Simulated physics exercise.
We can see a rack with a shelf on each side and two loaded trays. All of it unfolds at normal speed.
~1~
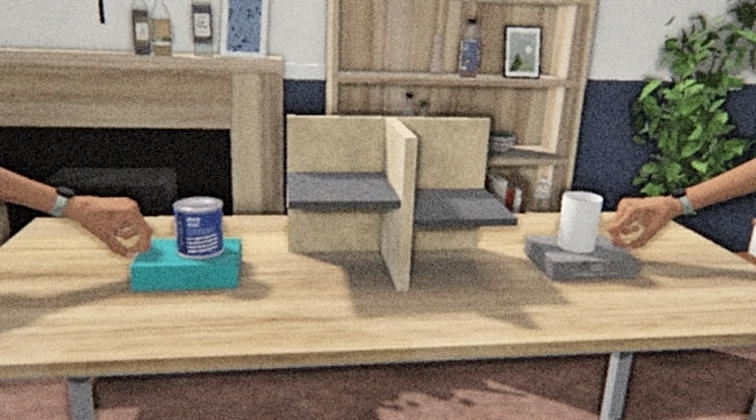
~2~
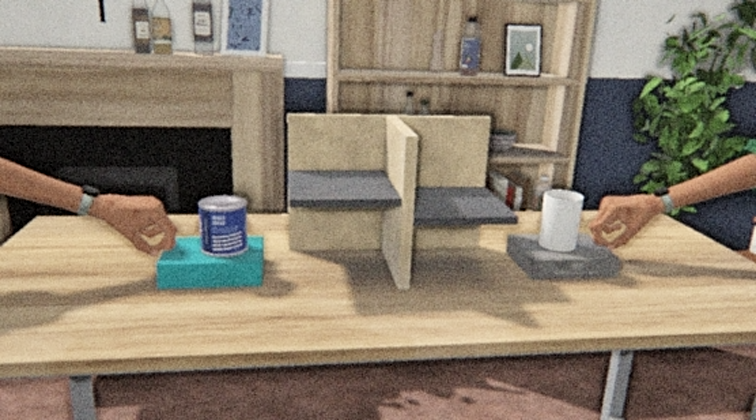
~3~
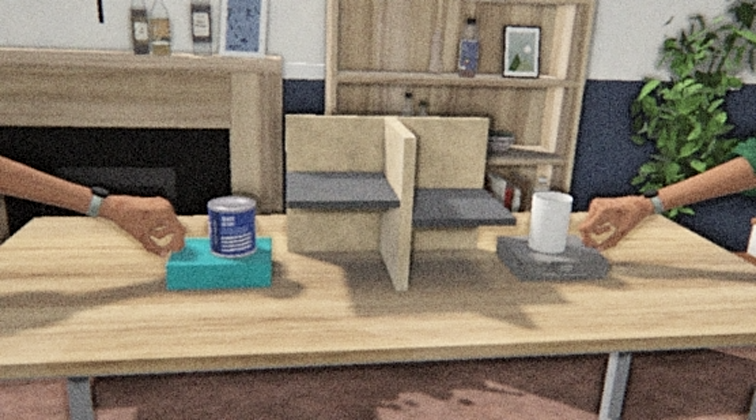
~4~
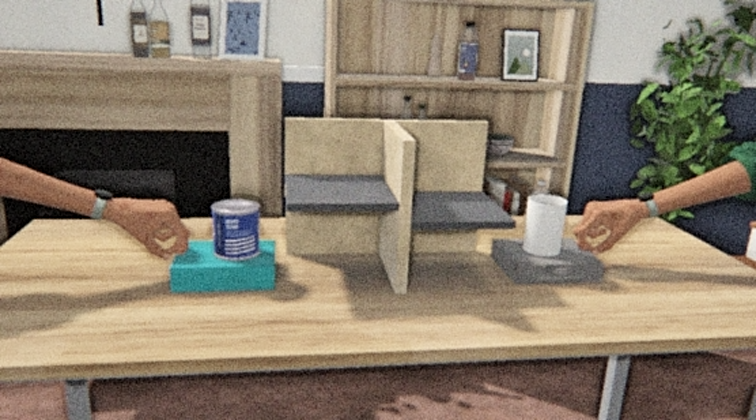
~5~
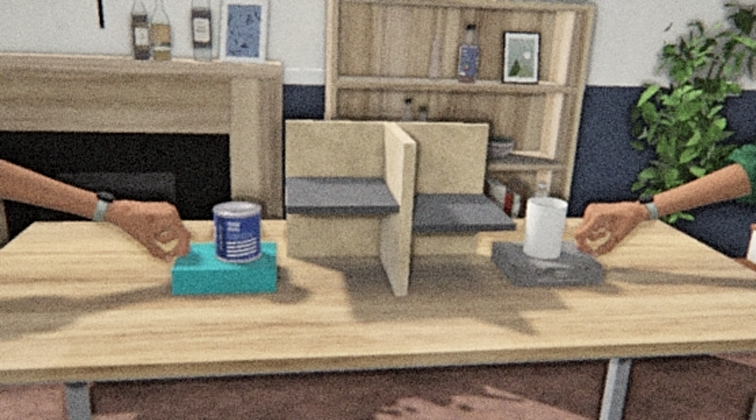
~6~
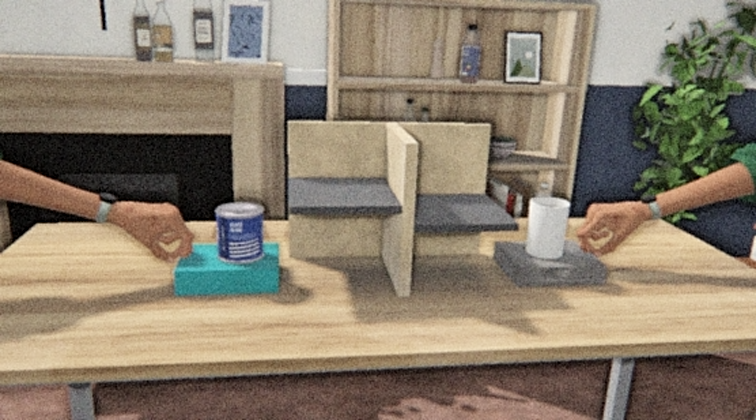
Two hands, one at each side of a wooden table, slide a turquoise board carrying a blue tin and a grey box carrying a white beaker inward toward the rack with a shelf on each side. The movement is short, then slows until the hands and their loads barely shift.
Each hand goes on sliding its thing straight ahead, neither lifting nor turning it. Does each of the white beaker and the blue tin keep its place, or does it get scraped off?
White beaker: Blocked; blue tin: Through.
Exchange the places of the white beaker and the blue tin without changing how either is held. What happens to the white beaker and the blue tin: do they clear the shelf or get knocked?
What you'd see is that the white beaker goes under freely; as for the blue tin, it is hit by the shelf.
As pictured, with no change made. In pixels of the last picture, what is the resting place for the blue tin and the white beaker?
The blue tin ends at (346, 232) and the white beaker at (545, 255).
Then, 1.24 s later than the last frame, white beaker pushed back on its carrier near (517, 229); blue tin riding along near (292, 232).
Then, 1.82 s later than the last frame, white beaker tilted by 32° near (515, 232); blue tin riding along near (321, 232).
Then, 1.98 s later than the last frame, white beaker tilted by 68° near (534, 247); blue tin riding along near (329, 232).
When it is over, the white beaker gets scraped off its spot, near (545, 255); the blue tin rides in untouched, near (346, 232).
